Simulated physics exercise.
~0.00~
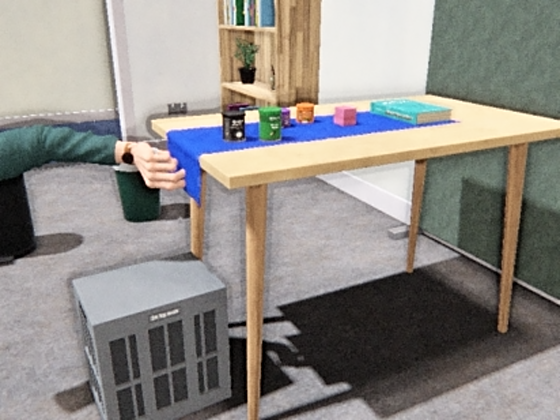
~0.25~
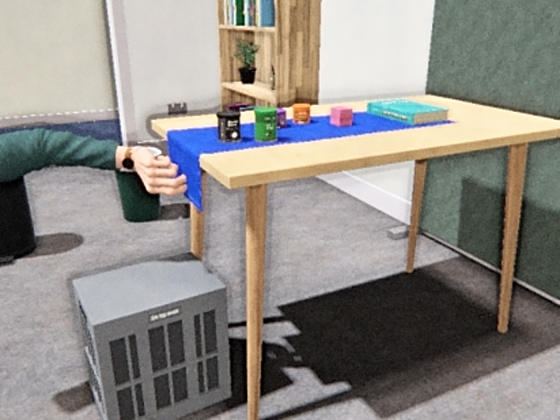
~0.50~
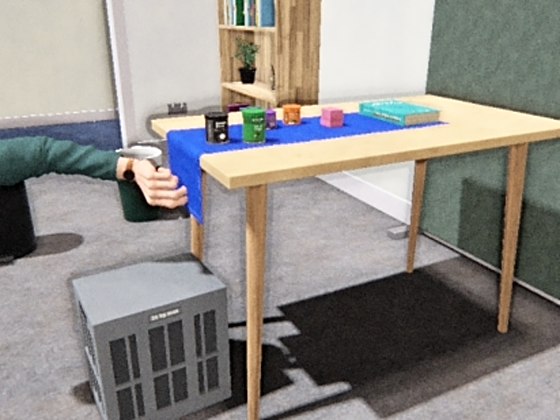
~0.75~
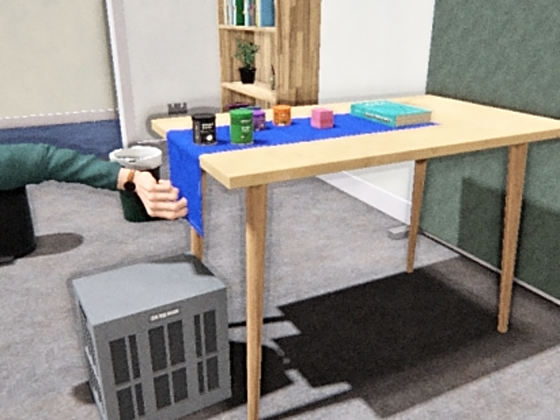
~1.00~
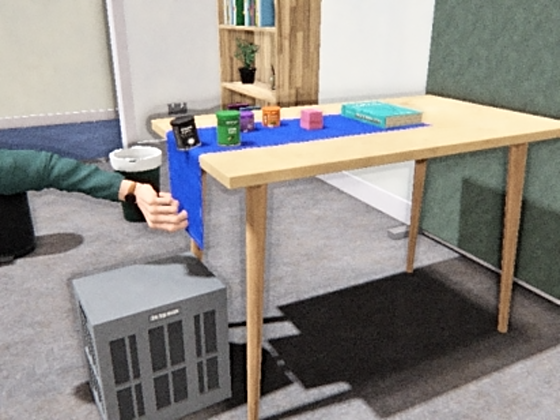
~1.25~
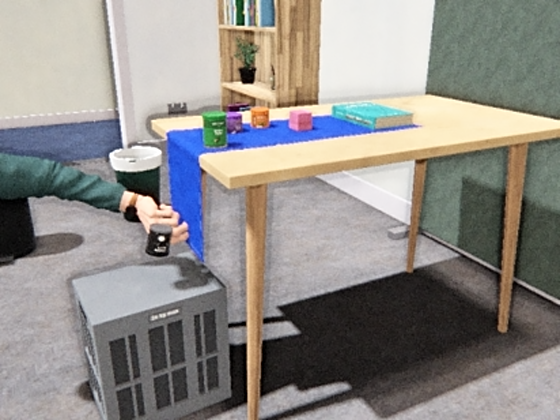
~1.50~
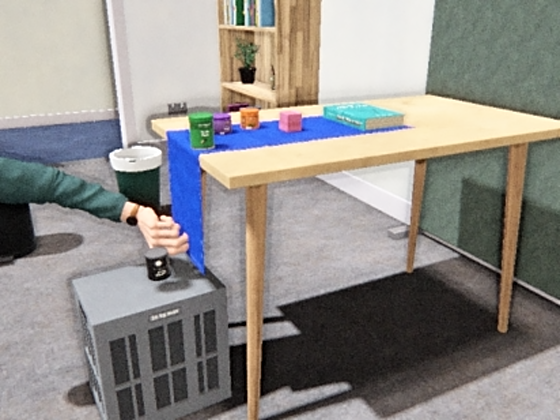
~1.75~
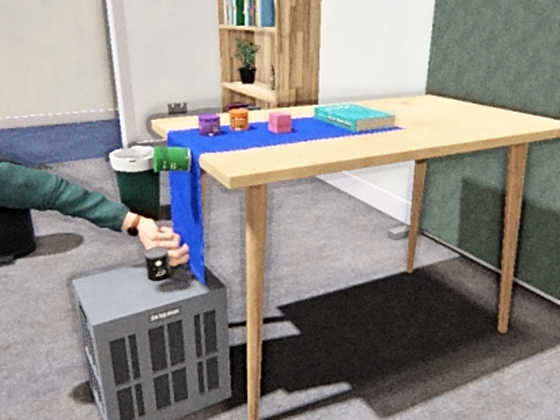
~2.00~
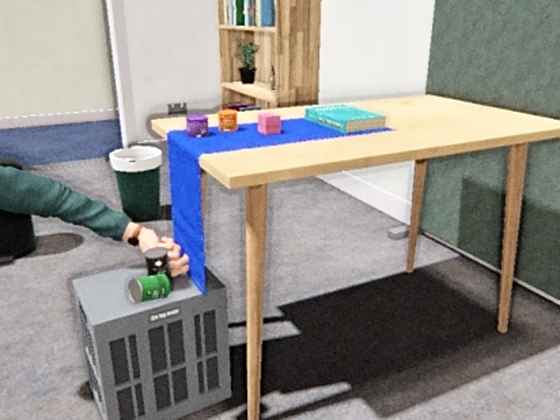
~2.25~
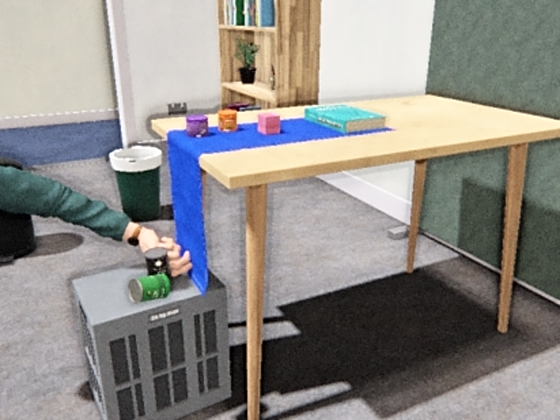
A hand pulled a blue cloth down over the left end of a wooden table, dragging the things on it along until the black can and then the green one dropped onto the grey crate below, while the pots, pink block and book stayed up.
